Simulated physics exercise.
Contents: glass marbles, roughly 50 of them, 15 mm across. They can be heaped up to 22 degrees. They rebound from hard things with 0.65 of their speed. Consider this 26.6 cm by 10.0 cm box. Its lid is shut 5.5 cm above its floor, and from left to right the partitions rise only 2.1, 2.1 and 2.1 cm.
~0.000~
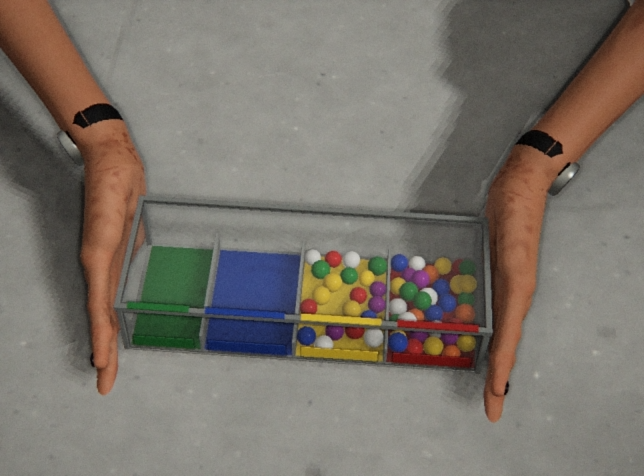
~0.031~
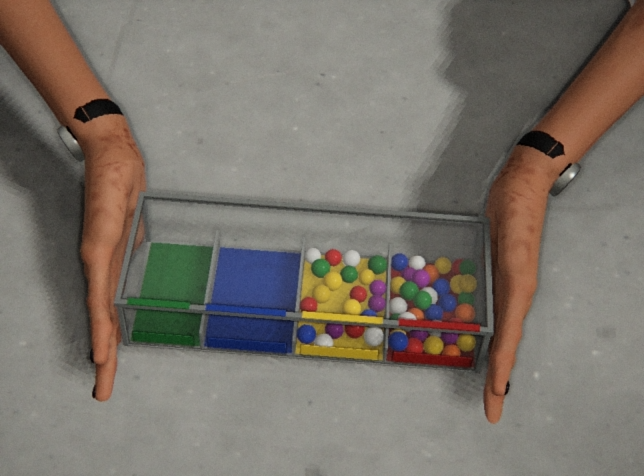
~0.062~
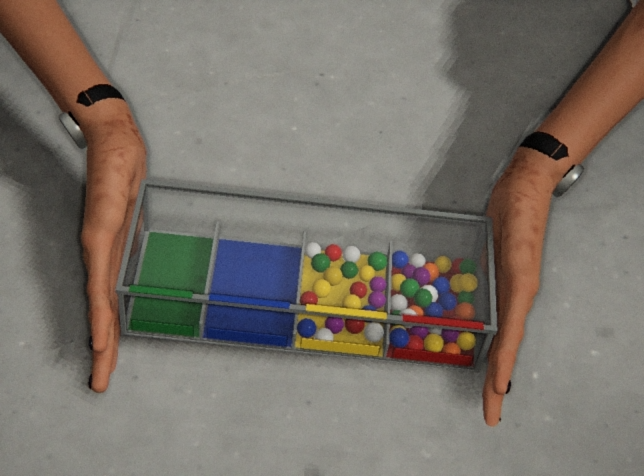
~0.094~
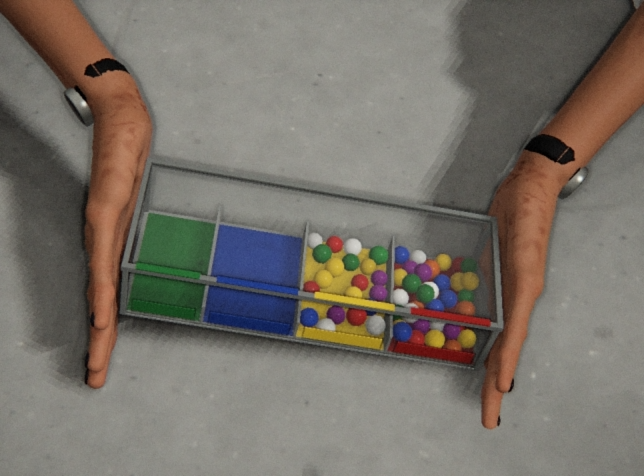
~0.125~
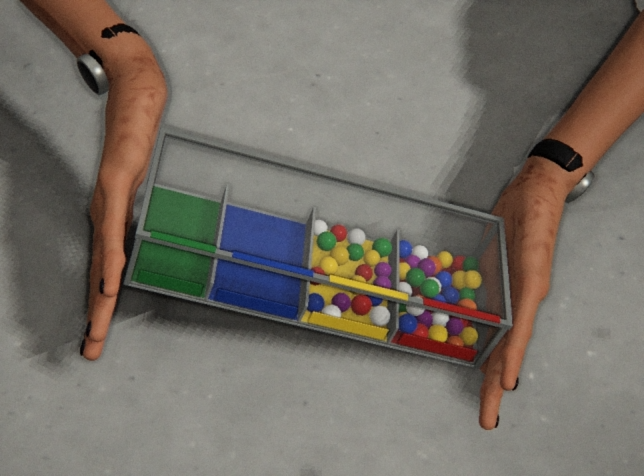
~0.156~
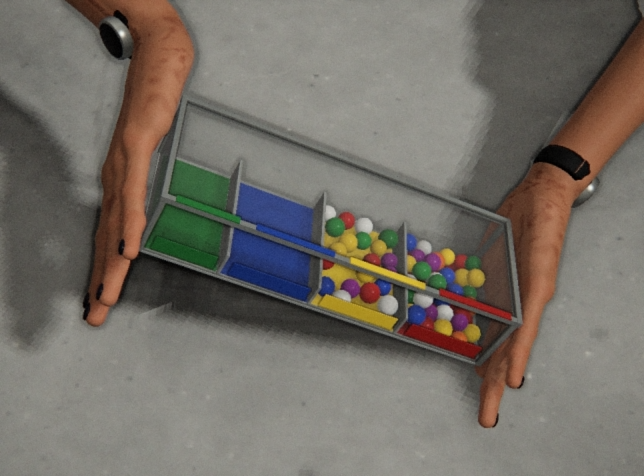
Above a grey floor, two hands tilt a clear box of colourful balls, raising its left end.
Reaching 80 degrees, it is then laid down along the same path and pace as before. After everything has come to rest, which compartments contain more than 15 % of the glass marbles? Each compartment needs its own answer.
Red compartment: More than 15 %, blue compartment: Not more than 15 %, green compartment: Not more than 15 %, yellow compartment: Not more than 15 %.
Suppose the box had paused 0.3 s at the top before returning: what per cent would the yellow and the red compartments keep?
Then, in per cent: Yellow 15, red 85.
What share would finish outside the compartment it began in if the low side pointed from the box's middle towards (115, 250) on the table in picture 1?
Roughly 95 percent of them.
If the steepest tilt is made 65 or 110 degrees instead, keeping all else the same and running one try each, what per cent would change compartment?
First try: Around 15 %; second try: Around 35 %.
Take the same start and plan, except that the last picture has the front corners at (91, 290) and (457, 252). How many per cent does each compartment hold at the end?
Each compartment ends like this: Red 0 per cent, blue 40 per cent, green 40 per cent, yellow 20 per cent.
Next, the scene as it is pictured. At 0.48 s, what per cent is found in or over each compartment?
Red 70 %, blue 0 %, green 0 %, yellow 30 %.
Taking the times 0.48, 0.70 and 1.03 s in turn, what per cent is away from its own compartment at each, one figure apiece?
Estimates: 10 / 30 / 30.
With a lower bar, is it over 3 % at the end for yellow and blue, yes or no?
Checking yellow: It clears; checking blue: It falls short.
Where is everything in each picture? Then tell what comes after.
The first picture shows box tilt 0 degrees, front corners at (120, 305) and (486, 330); red 60 %, yellow 40 %.
The second picture shows box tilt 1 degrees, front corners at (120, 301) and (487, 329).
The third picture shows box tilt 4 degrees, front corners at (122, 288) and (491, 327), lowest corner right back.
The fourth picture shows box tilt 9 degrees, front corners at (128, 265) and (497, 325), lowest corner right back.
The fifth picture shows box tilt 16 degrees, front corners at (142, 233) and (505, 322), lowest corner right back.
The sixth picture shows box tilt 24 degrees, front corners at (167, 196) and (515, 320), lowest corner right back; red 60 %, yellow 40 %. The box's pace is about 250 degrees a second.
Then, at 0.48 s, tilt 78 degrees; red 70 %, yellow 30 %.
After 0.70 s, tilt 29 degrees; red 90 %, yellow 10 %.
After 1.03 s, tilt 0 degrees; red 90 %, yellow 10 %.
In the end, at 1.6 s, red 90 %, blue 0 %, green 0 %, yellow 10 %.
